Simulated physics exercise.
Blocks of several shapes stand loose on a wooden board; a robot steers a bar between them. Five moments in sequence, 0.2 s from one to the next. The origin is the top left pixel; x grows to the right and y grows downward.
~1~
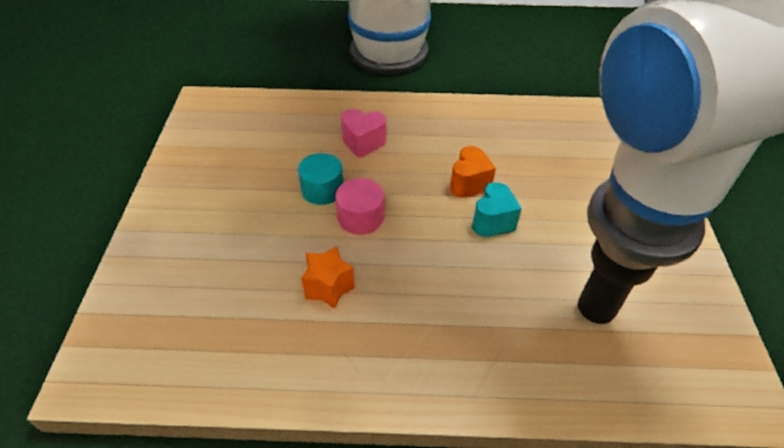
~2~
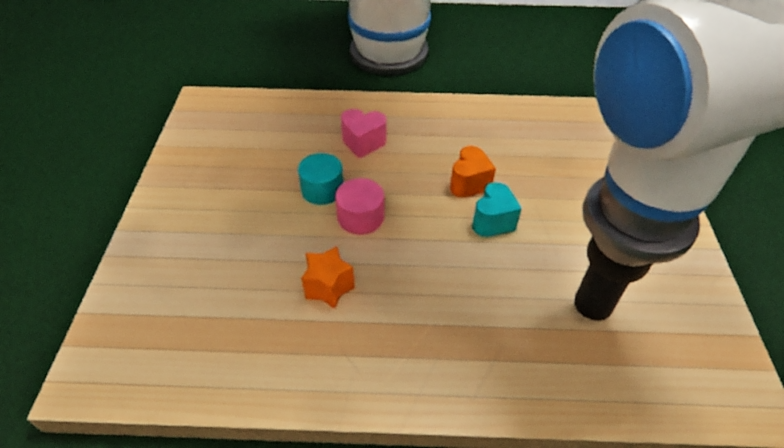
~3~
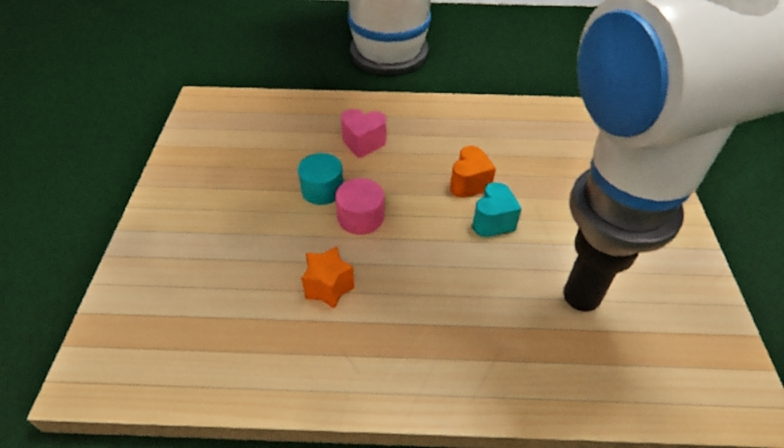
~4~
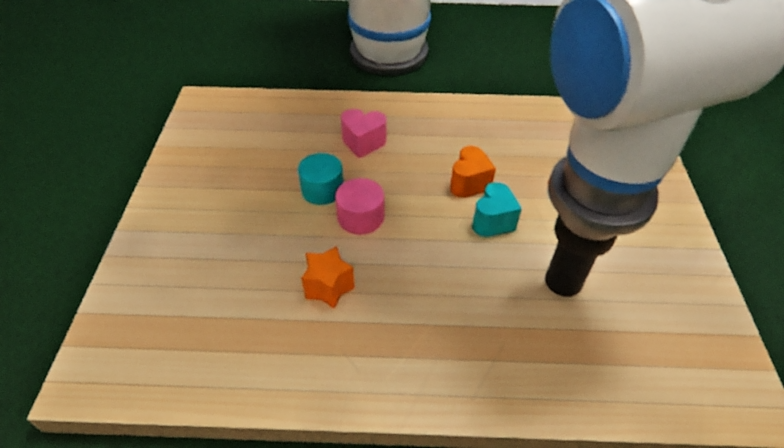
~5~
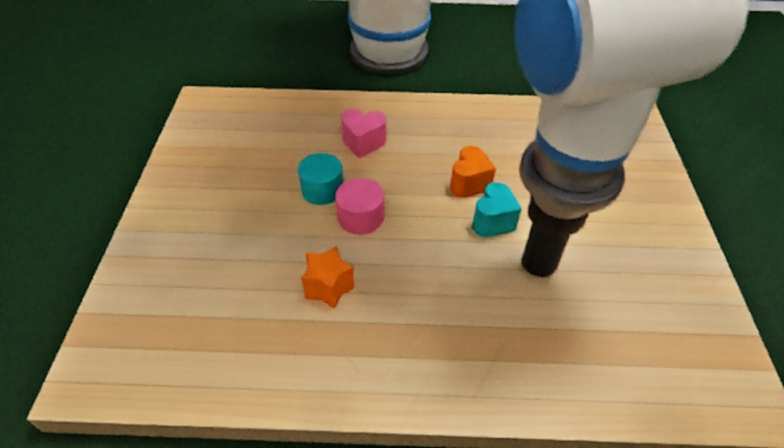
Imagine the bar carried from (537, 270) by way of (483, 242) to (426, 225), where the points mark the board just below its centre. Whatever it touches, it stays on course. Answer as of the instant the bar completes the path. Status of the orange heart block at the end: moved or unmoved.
It keeps its spot.
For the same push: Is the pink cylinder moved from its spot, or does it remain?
Still in place.
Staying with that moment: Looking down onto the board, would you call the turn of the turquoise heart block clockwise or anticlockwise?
Clockwise rotation.
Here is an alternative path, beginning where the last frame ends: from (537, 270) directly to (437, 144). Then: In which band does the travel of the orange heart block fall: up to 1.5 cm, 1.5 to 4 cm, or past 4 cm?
Its displacement is above 4 cm.
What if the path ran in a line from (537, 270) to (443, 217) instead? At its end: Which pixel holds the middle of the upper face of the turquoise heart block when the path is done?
Around pixel (487, 186).
What follows on the original path. One third of the way, bar (502, 241); nothing pushed yet.
Two thirds of the way, bar (463, 228); turquoise heart block (489, 193), turned 35° clockwise.
At the end, bar (426, 217); pink cylinder in place; orange heart block in place; turquoise heart block (489, 193), turned 35° clockwise.
